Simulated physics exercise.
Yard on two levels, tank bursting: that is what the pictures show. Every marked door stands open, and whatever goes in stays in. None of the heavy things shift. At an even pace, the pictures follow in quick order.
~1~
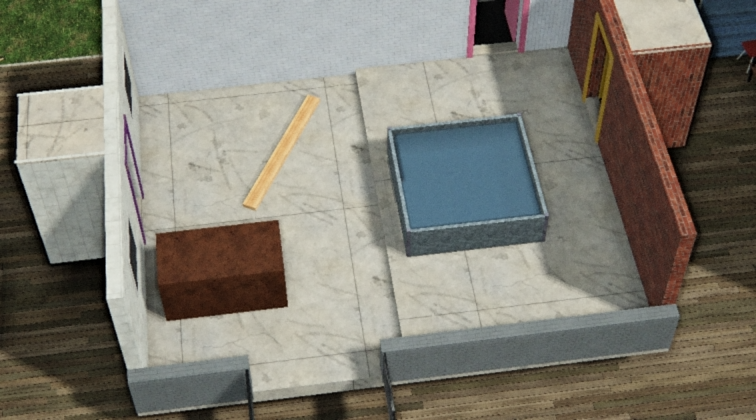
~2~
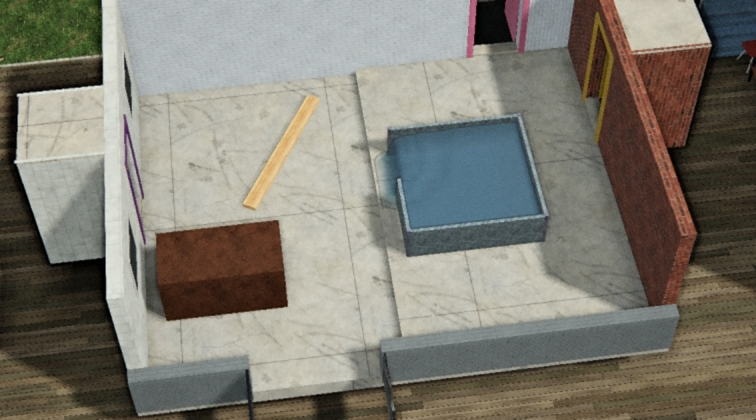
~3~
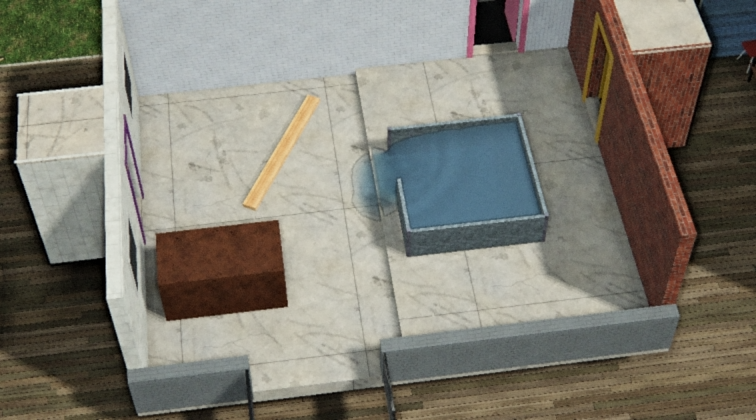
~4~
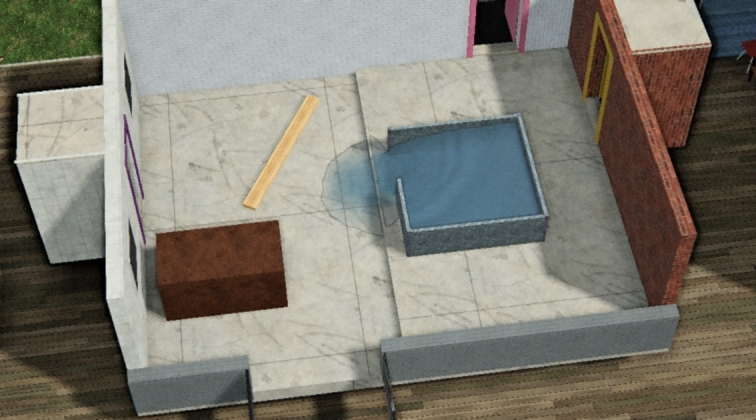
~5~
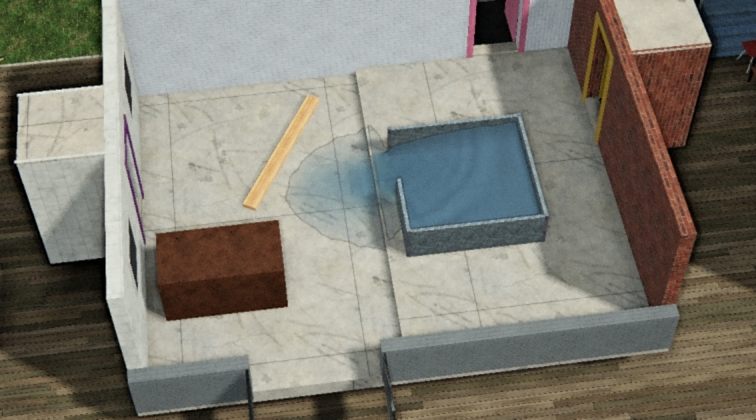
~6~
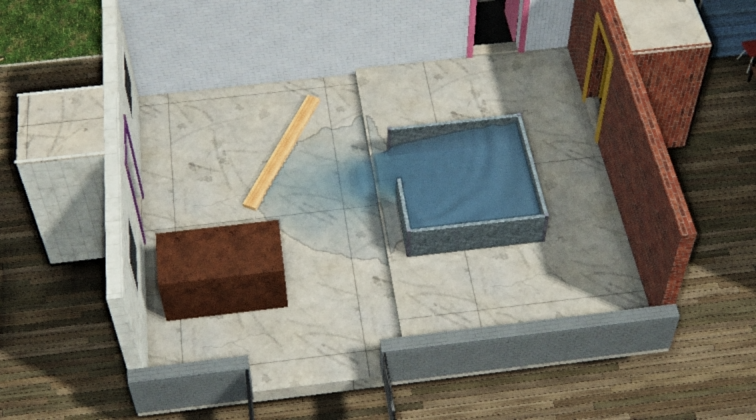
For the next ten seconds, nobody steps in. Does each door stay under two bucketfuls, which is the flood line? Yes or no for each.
Pink door - yes, stays under; yellow door - yes, stays under; purple door - no, it floods.
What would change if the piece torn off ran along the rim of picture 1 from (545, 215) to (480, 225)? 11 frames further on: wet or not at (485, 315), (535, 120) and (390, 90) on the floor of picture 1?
Submerged, bone-dry, bone-dry.
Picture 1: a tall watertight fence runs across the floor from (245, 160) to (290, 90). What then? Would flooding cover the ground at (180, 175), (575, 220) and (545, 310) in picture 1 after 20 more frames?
Listed order: Swamped, spared, spared.
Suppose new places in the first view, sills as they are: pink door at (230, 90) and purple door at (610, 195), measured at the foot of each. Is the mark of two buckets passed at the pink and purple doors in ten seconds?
As it turns out, the pink door spills past but the purple door keeps clear.
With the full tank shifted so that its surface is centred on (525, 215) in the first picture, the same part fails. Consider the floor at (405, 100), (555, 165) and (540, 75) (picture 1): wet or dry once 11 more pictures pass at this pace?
First spot stays unwetted, second spot stays unwetted, third spot stays unwetted.
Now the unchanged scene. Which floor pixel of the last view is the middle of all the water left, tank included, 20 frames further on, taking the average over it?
At roughly (335, 192).
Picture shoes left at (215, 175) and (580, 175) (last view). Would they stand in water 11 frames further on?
The first spot inundated, the second not yet wet.
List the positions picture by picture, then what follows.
The tank at (466, 174) is whole and still, in the first picture.
Water pours out at (396, 170) and has run to (388, 206), in the second picture.
The front is at (361, 208), out from the gap at (396, 172), in the third picture.
The front is at (330, 206), out from the gap at (396, 173), in the fourth picture.
Water pours out at (396, 173) and has run to (292, 200), in the fifth picture.
Water pours out at (396, 173) and has run to (262, 203), in the sixth picture.
A moment on, water covers 25 % of the floor; the pink door not reached, the yellow door not reached, the purple door not reached.
Next, water covers 35 % of the floor; the pink door not reached, the yellow door not reached, the purple door under two buckets in.
Then, water covers 40 % of the floor; the pink door not reached, the yellow door not reached, the purple door far over two buckets in.
Later, water covers 50 % of the floor; the pink door not reached, the yellow door not reached, the purple door far over two buckets in.
In the end, water covers 55 % of the floor; the pink door not reached, the yellow door not reached, the purple door far over two buckets in.
